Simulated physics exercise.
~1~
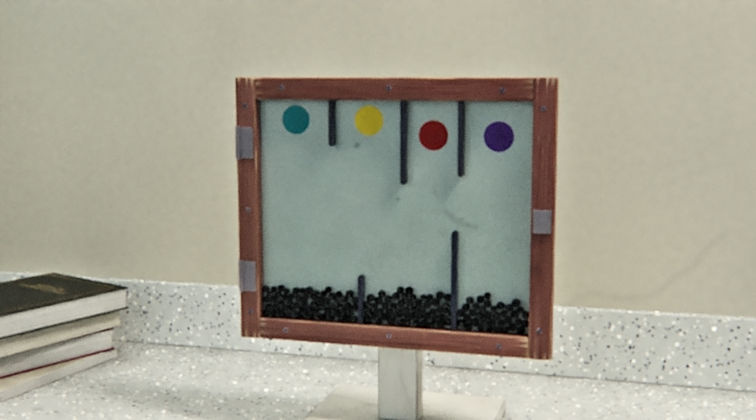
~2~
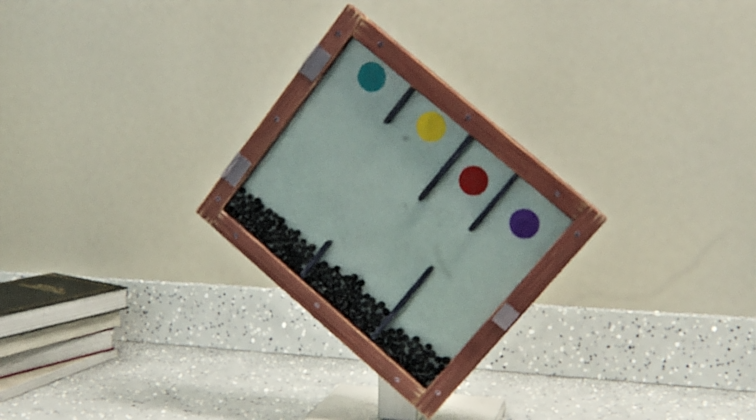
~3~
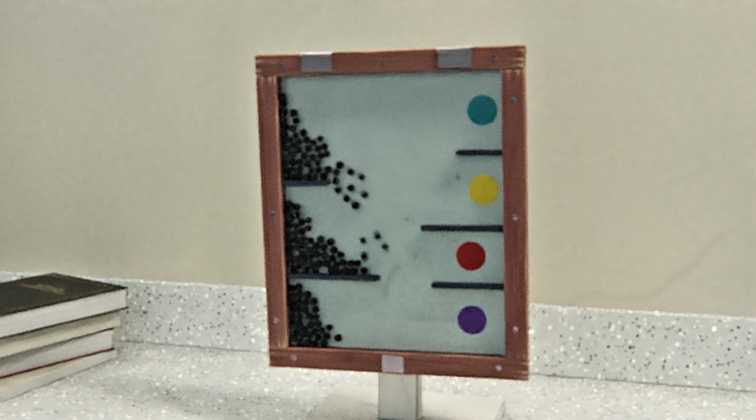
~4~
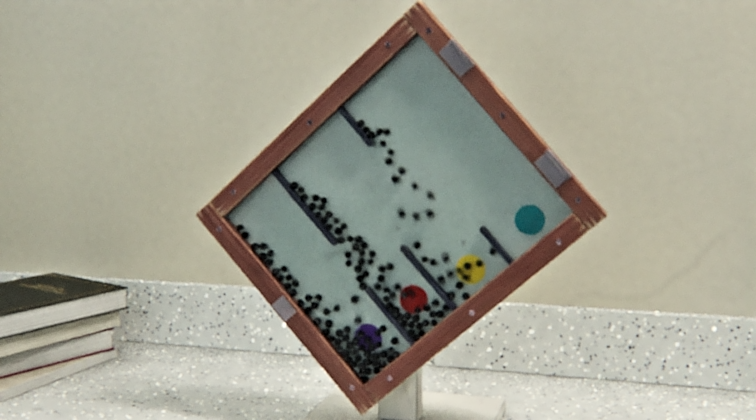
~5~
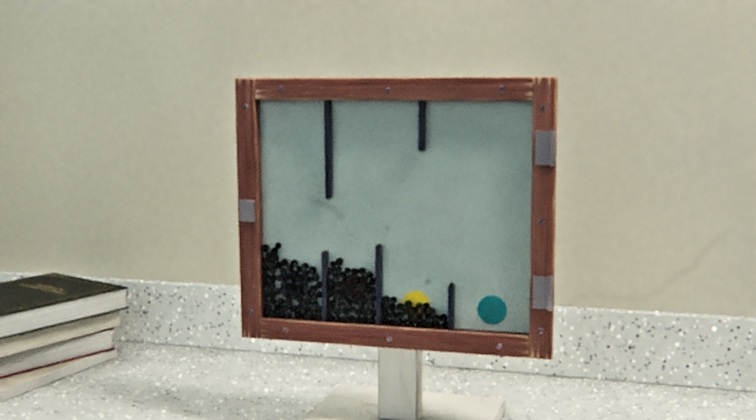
Black beads spilling across a wood-framed case as it turns clockwise upside down, settling in the left pockets, leaving turquoise's empty.
